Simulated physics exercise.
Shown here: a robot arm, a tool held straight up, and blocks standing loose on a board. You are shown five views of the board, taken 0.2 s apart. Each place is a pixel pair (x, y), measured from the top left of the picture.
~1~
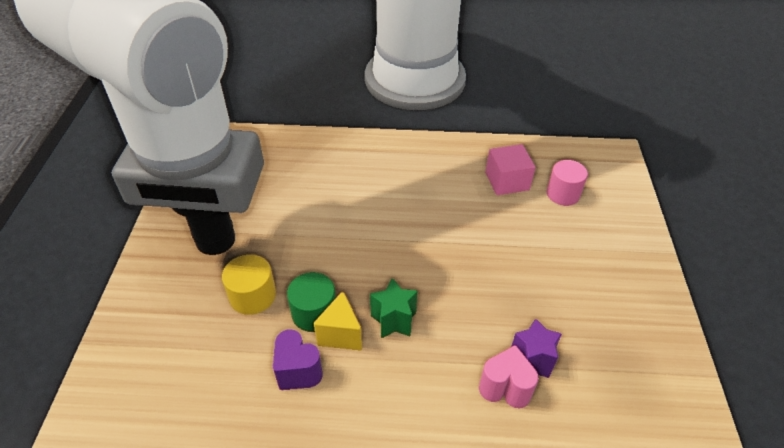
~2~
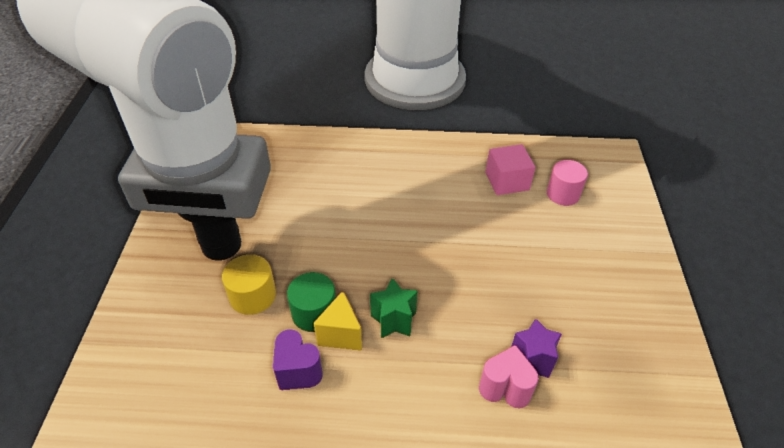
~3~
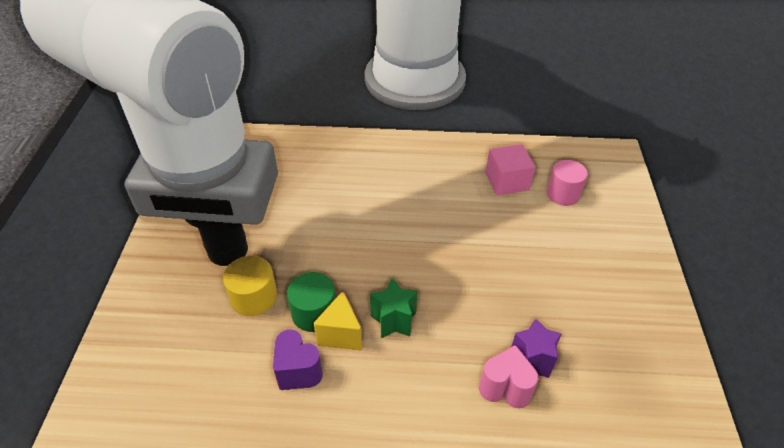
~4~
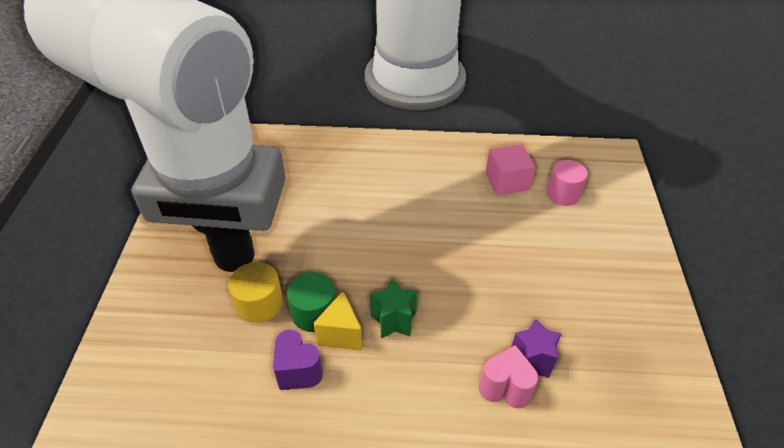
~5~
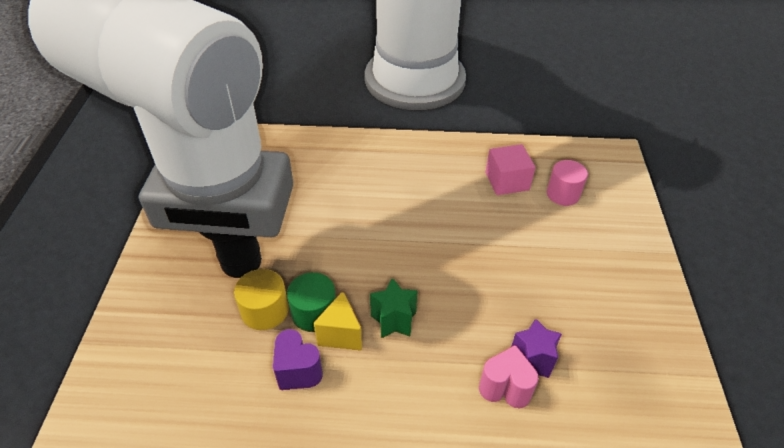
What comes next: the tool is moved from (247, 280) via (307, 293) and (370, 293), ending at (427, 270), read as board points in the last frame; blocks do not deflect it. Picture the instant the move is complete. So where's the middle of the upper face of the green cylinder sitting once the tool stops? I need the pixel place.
My prediction: (342, 312).
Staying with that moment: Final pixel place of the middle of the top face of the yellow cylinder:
Its top middle is near (273, 304).
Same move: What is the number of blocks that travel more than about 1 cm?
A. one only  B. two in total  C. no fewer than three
C.
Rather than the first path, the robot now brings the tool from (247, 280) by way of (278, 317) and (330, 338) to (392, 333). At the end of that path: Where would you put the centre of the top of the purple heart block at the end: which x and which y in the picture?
It is at (307, 399).
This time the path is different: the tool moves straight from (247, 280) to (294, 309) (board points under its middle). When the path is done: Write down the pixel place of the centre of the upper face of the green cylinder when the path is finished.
The middle of its upper face should be somewhere near (330, 302).
On the path given first. One third of the way, tool at (305, 276); yellow cylinder at (273, 304); green cylinder at (325, 301); yellow triangular piece at (358, 320), turned 10° clockwise.
Two thirds of the way, tool at (370, 276); yellow cylinder at (273, 304); green cylinder at (342, 312); yellow triangular piece at (375, 340), turned 20° anticlockwise.
At the end, tool at (428, 253); yellow cylinder at (273, 304); green cylinder at (342, 312); yellow triangular piece at (375, 340), turned 20° anticlockwise; green star block at (398, 297), turned 15° clockwise.
